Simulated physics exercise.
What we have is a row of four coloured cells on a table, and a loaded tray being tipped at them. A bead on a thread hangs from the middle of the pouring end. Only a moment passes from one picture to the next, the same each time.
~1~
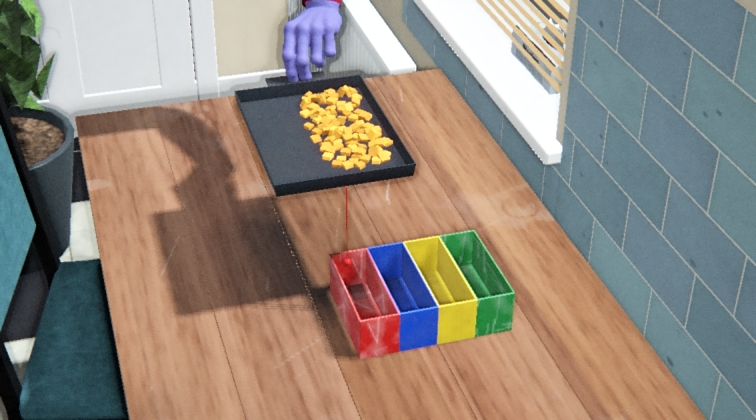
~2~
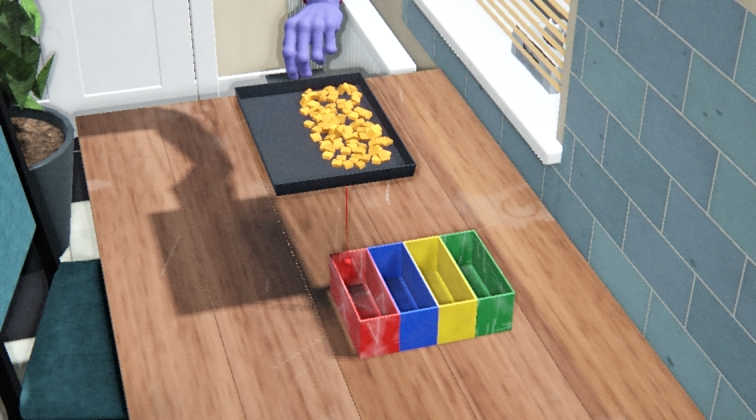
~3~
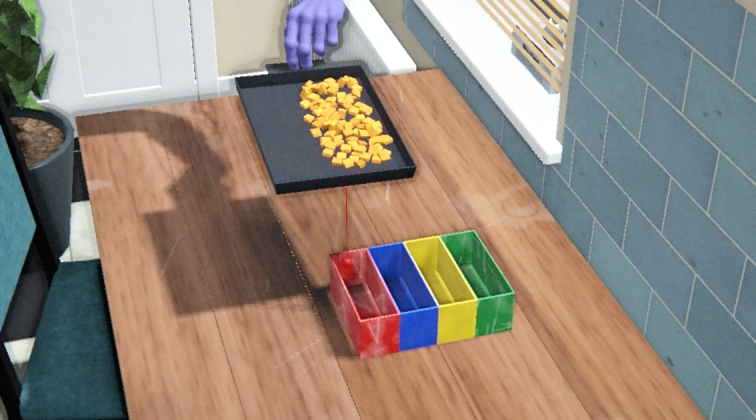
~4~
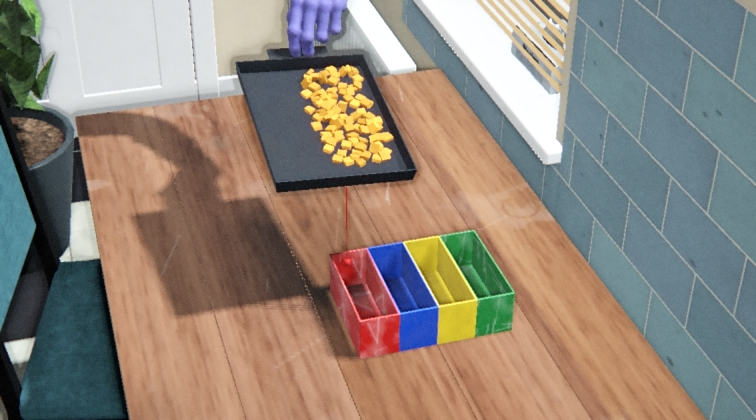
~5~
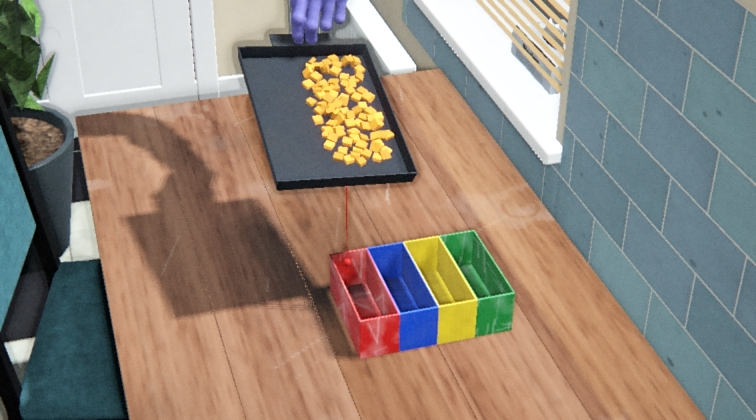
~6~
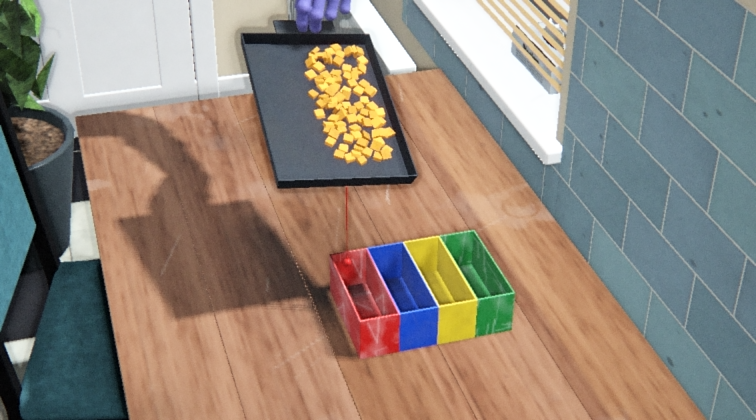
A purple-gloved hand gradually raises the far end of a black tray holding small orange crackers.
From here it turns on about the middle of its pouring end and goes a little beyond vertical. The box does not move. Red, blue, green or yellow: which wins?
It favours the blue compartment.
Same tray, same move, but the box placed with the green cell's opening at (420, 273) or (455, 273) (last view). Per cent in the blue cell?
Near 0 % and 20 %.
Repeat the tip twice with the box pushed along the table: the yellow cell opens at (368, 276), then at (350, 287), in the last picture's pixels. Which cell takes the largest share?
In turn: The green cell; the cell in green.
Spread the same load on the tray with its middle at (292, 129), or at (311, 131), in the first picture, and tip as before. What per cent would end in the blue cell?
In turn 60 and 60 in a hundred.
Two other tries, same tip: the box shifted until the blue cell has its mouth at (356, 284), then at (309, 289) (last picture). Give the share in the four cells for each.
In turn 100 and 40 in a hundred.
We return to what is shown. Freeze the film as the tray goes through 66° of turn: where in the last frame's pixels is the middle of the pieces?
At about (389, 160).
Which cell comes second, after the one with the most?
It is yellow.
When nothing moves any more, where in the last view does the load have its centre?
At about (408, 308).
Soon, tray tipped steeply; nearly all on the tray; a stray few falling or outside the box.
A while on, tray tipped past a quarter turn; about a quarter on the tray; about a third in the blue cell; a small part in the yellow cell; a small part in the red cell; about a quarter falling or outside the box.
Towards the end, tray tipped past a quarter turn; about two thirds in the blue cell; about a quarter in the yellow cell; a small part in the red cell; a stray few falling or outside the box.
Finally, tray tipped past a quarter turn; about two thirds in the blue cell; about a quarter in the yellow cell; a small part in the red cell; none in the green cell; a stray few outside the box.
